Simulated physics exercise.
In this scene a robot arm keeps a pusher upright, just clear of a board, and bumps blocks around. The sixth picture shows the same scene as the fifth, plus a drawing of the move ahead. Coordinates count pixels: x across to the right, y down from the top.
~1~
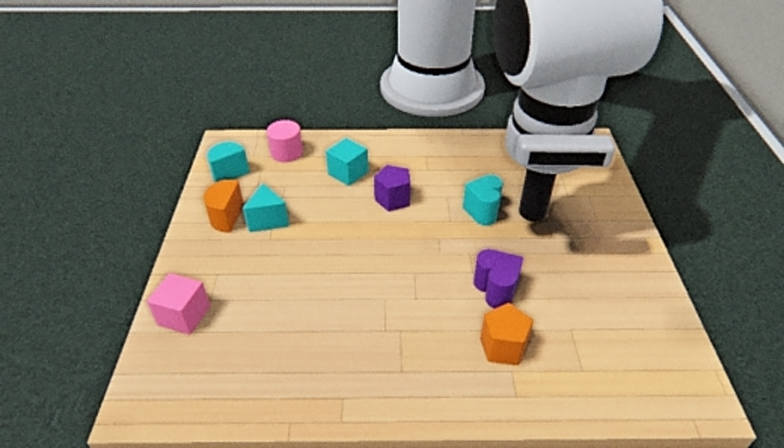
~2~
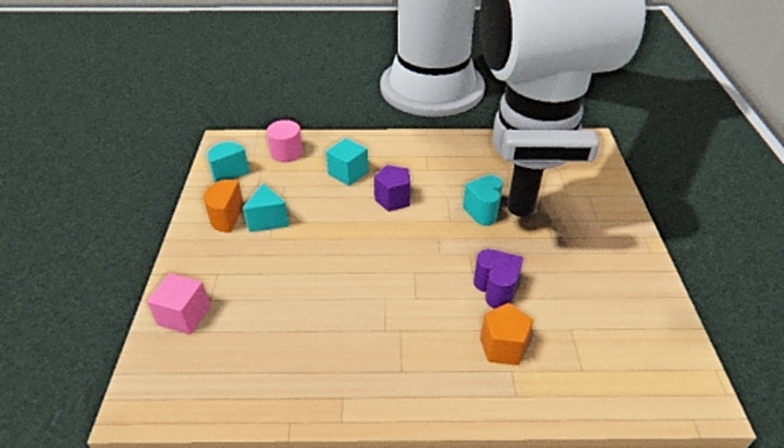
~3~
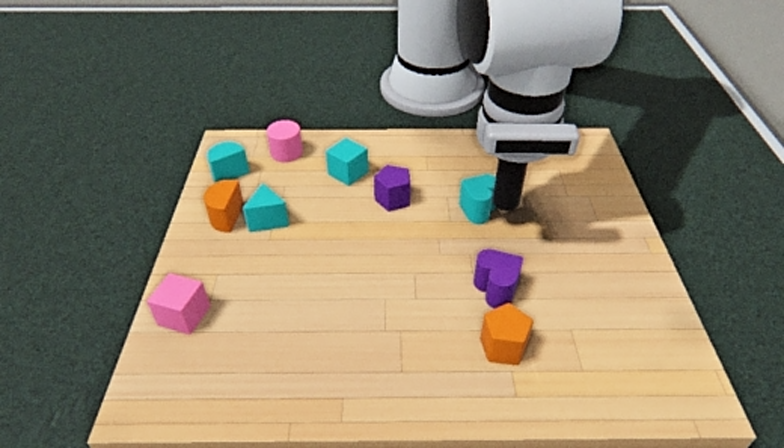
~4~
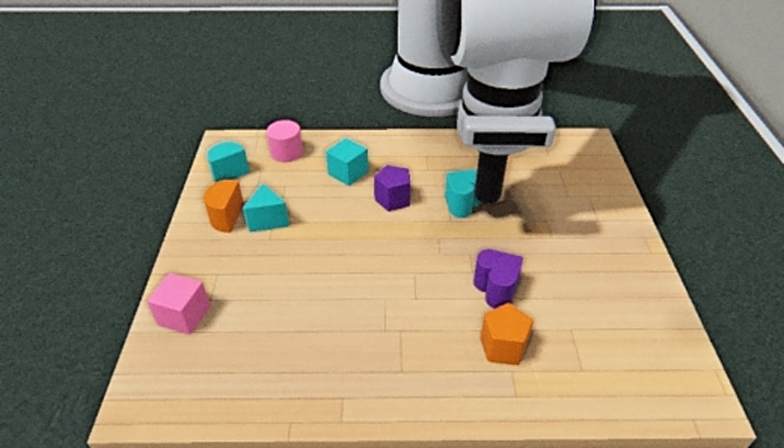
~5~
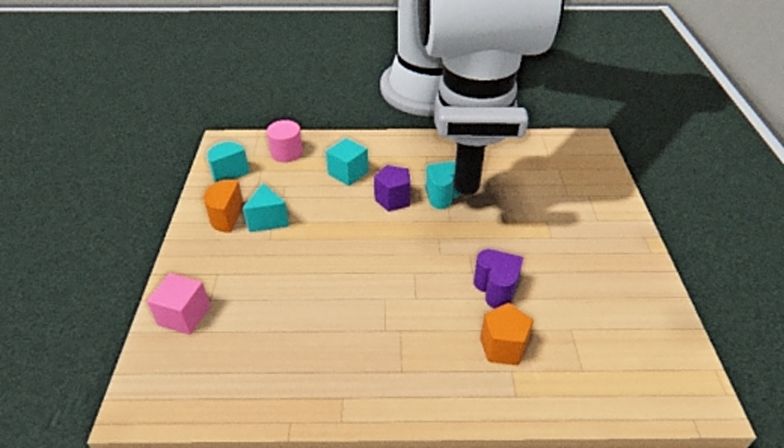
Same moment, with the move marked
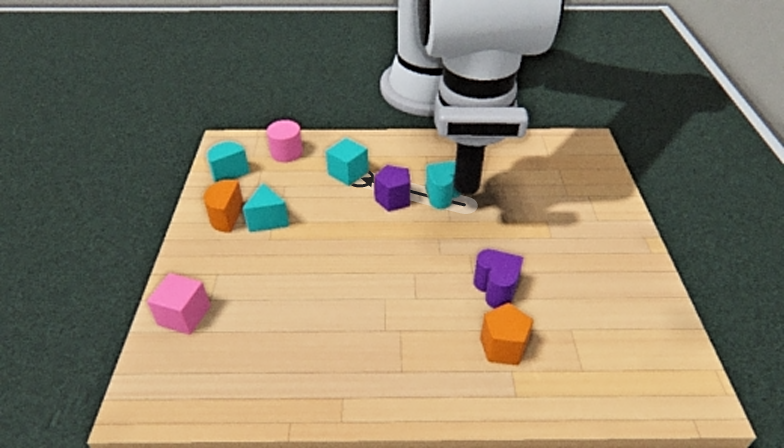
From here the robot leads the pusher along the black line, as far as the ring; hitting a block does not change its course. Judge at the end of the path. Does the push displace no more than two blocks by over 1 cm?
Short answer: No.
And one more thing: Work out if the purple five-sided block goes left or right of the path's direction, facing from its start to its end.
Leftward.
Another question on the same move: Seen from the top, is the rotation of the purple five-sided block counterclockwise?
Yes, that is what happens.
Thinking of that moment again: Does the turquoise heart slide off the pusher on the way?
My answer is yes.
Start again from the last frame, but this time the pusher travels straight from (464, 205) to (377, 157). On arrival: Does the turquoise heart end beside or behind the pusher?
In short: No.
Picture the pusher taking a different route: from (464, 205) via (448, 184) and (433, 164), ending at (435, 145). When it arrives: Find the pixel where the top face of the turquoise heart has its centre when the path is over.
Around pixel (416, 153).
The line goes from (464, 205) directly to (360, 178).
The first path, step by step. One third of the way, pusher (429, 179); purple five-sided block (382, 174), turned 35° anticlockwise; turquoise heart (411, 160), turned 10° clockwise.
Two thirds of the way, pusher (393, 169); purple five-sided block (371, 175), turned 45° anticlockwise; turquoise heart (387, 148), turned 40° clockwise.
At the end, pusher (360, 161); turquoise square (336, 143), turned 20° anticlockwise; purple five-sided block (364, 175), turned 70° anticlockwise; turquoise heart (378, 142), turned 85° clockwise.
